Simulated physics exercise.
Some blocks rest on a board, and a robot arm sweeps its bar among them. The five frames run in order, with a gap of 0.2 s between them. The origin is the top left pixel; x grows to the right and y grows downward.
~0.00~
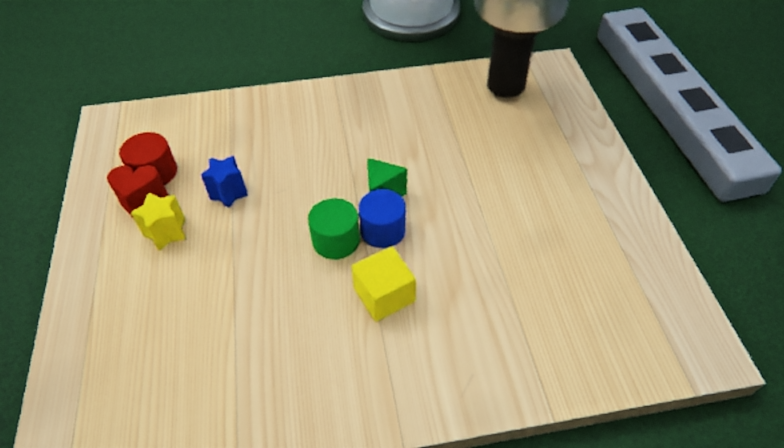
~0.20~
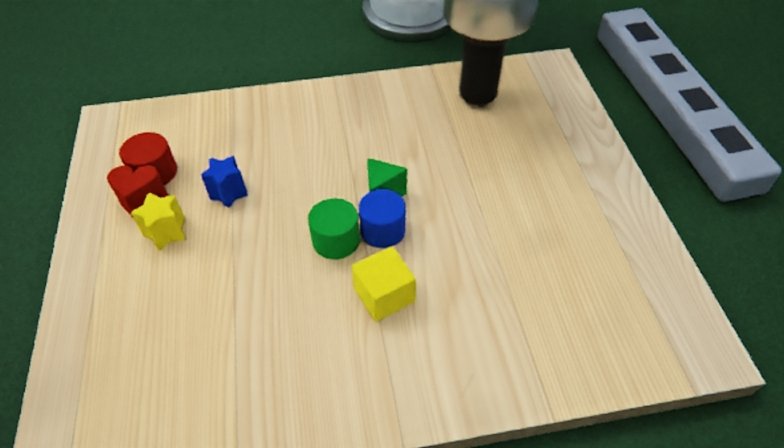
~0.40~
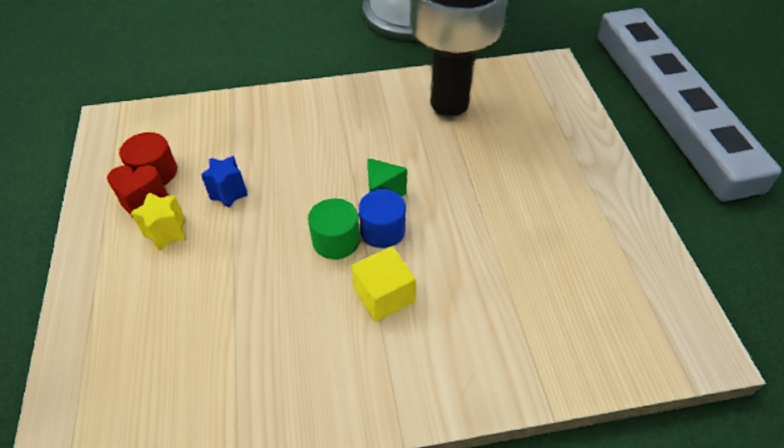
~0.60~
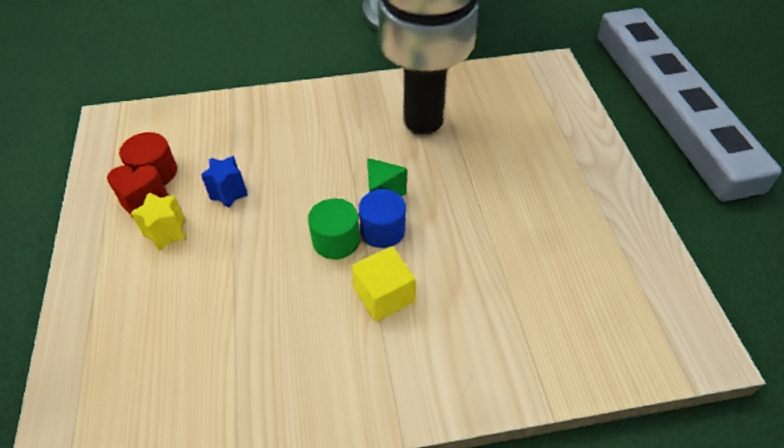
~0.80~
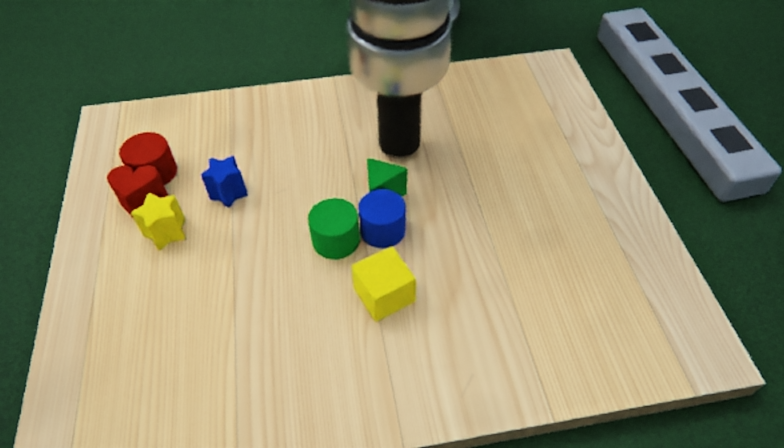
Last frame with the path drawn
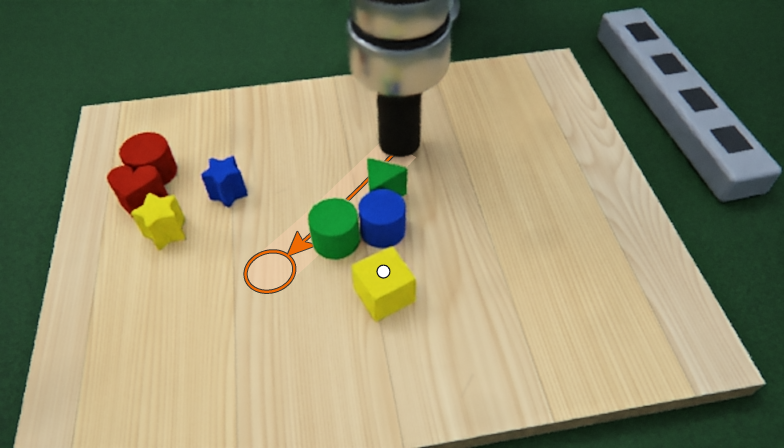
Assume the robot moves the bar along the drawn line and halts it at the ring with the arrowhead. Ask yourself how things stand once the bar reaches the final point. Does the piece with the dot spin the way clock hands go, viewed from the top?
I'd say yes.
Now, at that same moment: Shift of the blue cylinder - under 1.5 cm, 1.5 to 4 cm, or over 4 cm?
Answer: 1.5 to 4 cm.
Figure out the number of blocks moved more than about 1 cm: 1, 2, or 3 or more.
Most likely three or more.
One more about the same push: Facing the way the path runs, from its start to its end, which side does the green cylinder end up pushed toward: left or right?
Seen from start to end, it moves left.
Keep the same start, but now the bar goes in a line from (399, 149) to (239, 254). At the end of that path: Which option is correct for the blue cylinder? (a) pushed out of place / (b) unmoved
It's a.
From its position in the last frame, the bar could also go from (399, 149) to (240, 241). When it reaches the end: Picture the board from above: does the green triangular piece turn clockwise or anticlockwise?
It ends up turned anticlockwise.
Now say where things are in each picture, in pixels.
In the first frame, bar's lower end (506, 85); green cylinder (333, 216); blue cylinder (382, 206); green triangular piece (382, 171); yellow square block (383, 272).
In the second frame, bar (478, 93); blocks still.
In the third frame, bar (450, 103); blocks still.
In the fourth frame, bar (423, 120); blocks still.
In the fifth frame, bar (399, 143); green cylinder (333, 216); blue cylinder (382, 206); green triangular piece (382, 171); yellow square block (383, 272).
Drawn move, from (399, 149) directly to (270, 271); the dot is on the yellow square block.
What follows on the original path. One third of the way, bar (361, 180); blue cylinder (388, 222); green triangular piece (370, 188), turned 30° anticlockwise.
Two thirds of the way, bar (317, 222); green cylinder (314, 243); blue cylinder (396, 233); green triangular piece (352, 216), turned 70° anticlockwise; yellow square block (388, 275), turned 20° clockwise.
At the end, bar (268, 266); green cylinder (305, 271); blue cylinder (396, 233); green triangular piece (352, 216), turned 70° anticlockwise; yellow square block (388, 275), turned 20° clockwise.
